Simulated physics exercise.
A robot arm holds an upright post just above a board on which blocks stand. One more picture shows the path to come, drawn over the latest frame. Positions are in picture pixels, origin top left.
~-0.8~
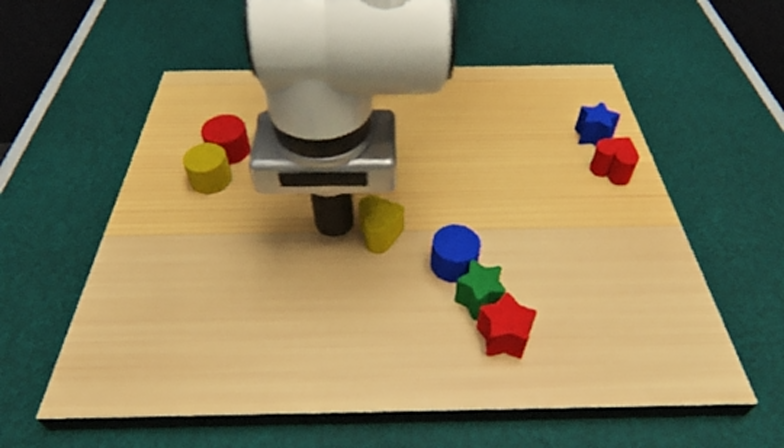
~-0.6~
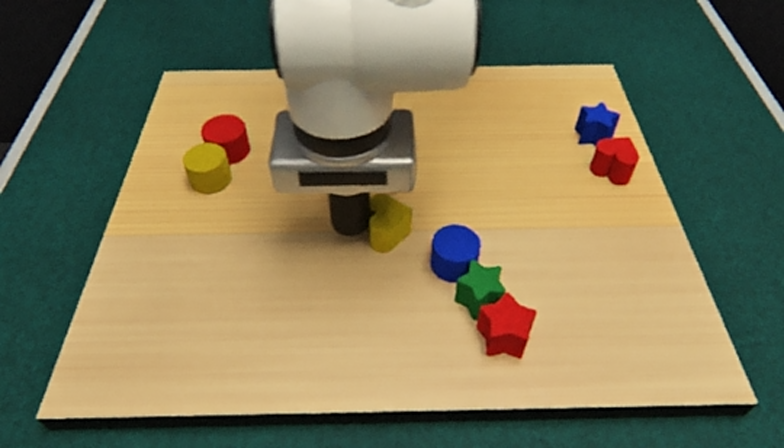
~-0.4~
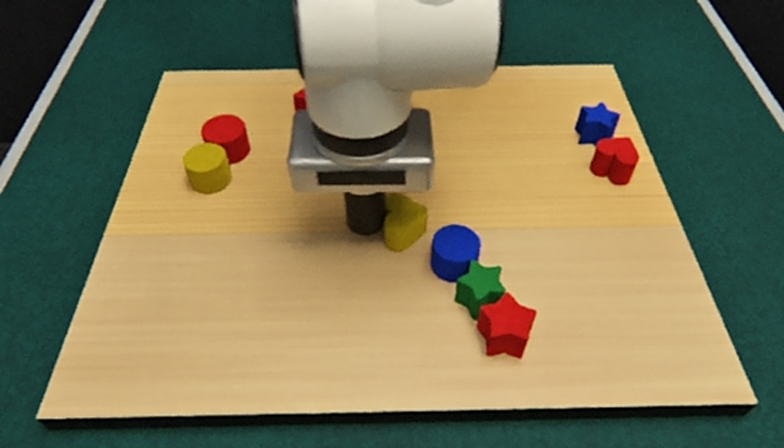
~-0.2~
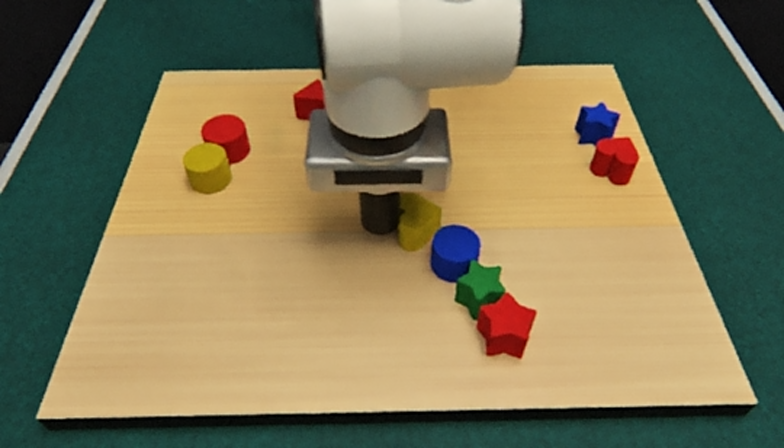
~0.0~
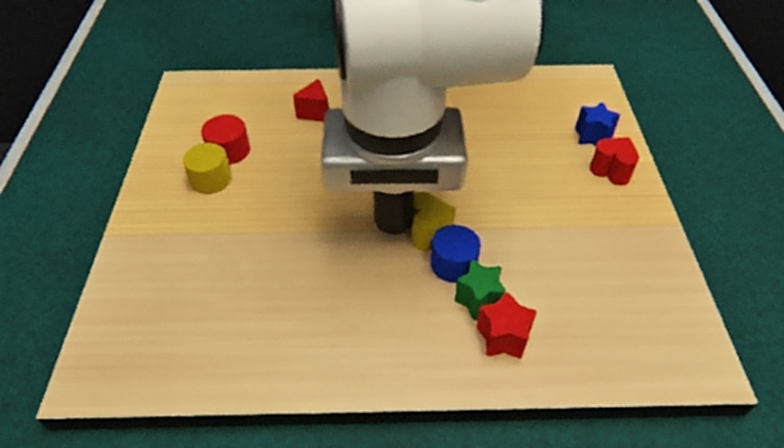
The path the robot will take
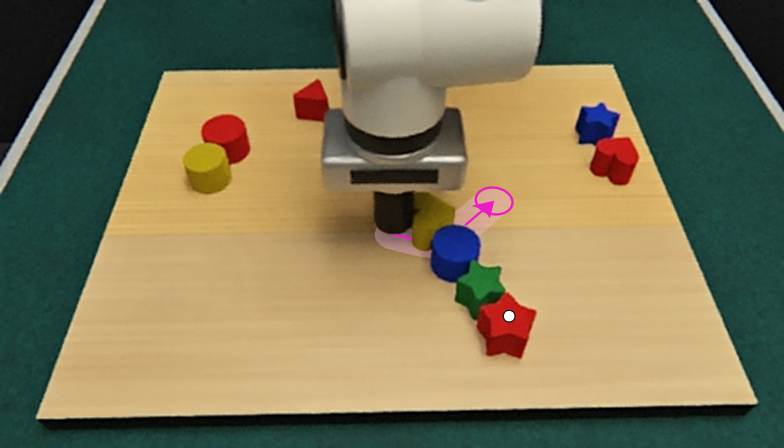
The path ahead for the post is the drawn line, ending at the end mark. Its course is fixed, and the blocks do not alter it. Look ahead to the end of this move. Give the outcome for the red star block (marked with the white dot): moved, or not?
It is not moved.
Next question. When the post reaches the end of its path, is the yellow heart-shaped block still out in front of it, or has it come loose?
Still being pushed.
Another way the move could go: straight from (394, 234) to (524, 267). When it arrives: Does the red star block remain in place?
In short: No.
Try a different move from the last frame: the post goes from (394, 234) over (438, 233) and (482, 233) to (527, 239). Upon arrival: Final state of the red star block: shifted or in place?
Once the path ends, it is where it was.
Drawn move, from (394, 234) over (436, 242) and (468, 223) to (494, 201); the dot is on the red star block.
What follows on the original path. One third of the way, post (437, 228); yellow heart-shaped block (468, 207), turned 25° anticlockwise; blue circle (476, 245); green star block (486, 284).
Two thirds of the way, post (470, 208); yellow heart-shaped block (501, 189), turned 20° anticlockwise; blue circle (476, 245); green star block (486, 284).
At the end, post (497, 186); yellow heart-shaped block (528, 169), turned 15° anticlockwise; blue circle (476, 245); green star block (486, 284); red star block still.
